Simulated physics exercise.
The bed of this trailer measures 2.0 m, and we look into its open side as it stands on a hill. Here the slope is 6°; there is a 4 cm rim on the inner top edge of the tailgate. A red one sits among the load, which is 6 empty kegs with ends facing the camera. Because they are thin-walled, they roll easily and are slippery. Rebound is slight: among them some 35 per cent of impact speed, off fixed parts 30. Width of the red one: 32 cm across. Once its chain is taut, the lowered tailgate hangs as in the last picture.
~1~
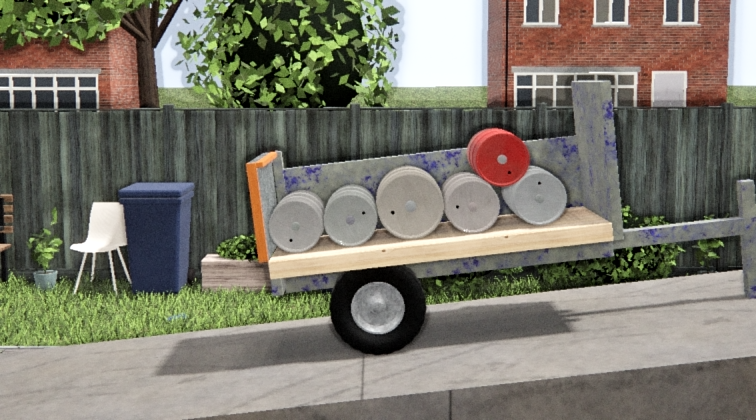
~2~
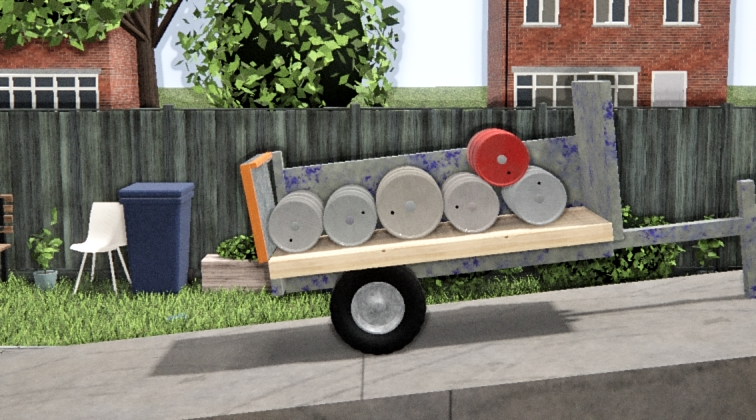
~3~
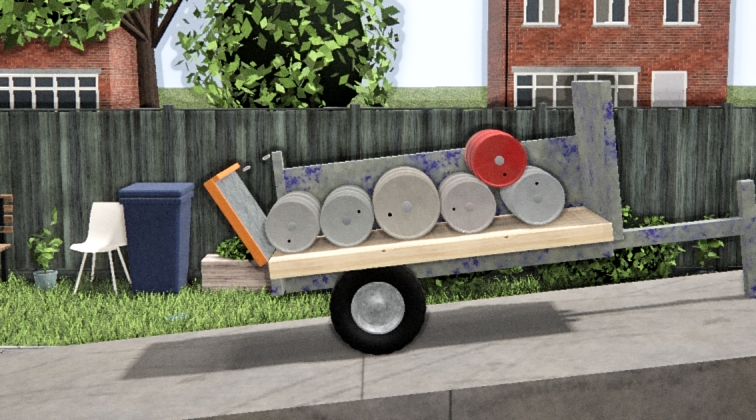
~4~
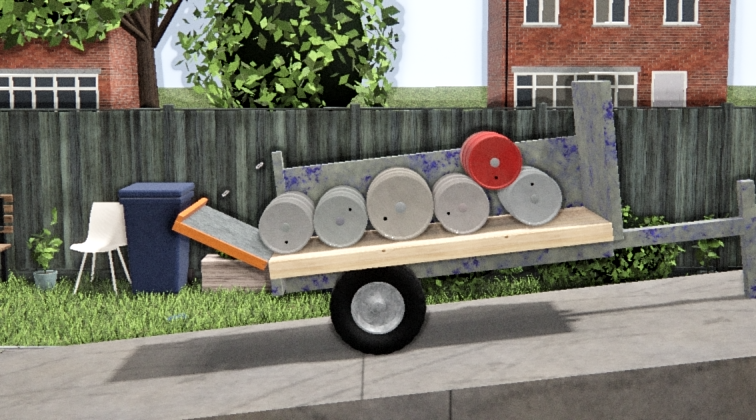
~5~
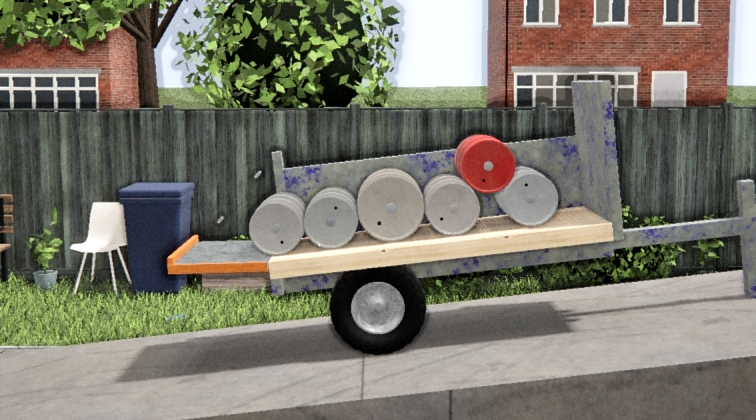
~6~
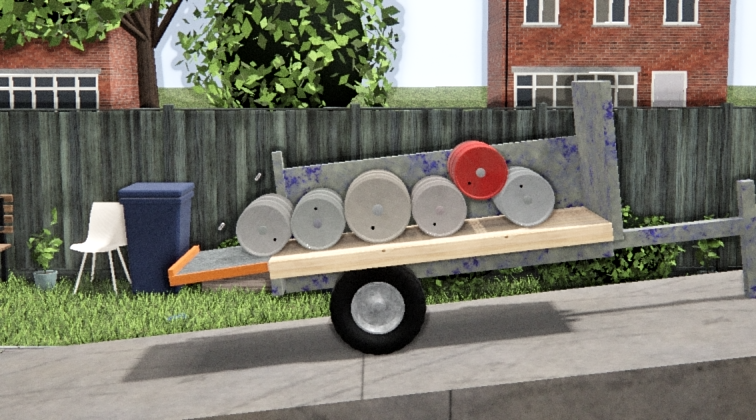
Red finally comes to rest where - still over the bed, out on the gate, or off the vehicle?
It comes to rest off the vehicle.
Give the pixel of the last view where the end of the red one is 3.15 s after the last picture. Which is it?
I'd point to somewhere near (135, 271).
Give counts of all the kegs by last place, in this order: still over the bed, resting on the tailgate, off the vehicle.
The numbers run 0, 0, 6 in that sequence.
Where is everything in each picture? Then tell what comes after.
In the first frame, red at (503, 160); gate 84° above level, tip at (252, 167); 5 of the 6 make up the bottom layer on the bed.
In the second frame, red at (502, 160); gate 80° above level, tip at (245, 168).
In the third frame, red at (500, 161); gate 57° above level, tip at (210, 184).
In the fourth frame, red at (495, 163); gate 25° above level, tip at (177, 226).
In the fifth frame, red at (489, 166); gate 1° below level, tip at (172, 269).
In the sixth frame, red at (481, 173); gate 8° below level, tip at (174, 281).
Then, 1.3 s after the last picture, red is on the bed, 90 cm short of the hinge, rolling left; 2 gone off the back.
Then, 3.1 s after the last picture, red is dropping off the gate; 5 gone off the back.
At rest (5.0 s after the last picture), red is out on the ground; 6 gone off the back.
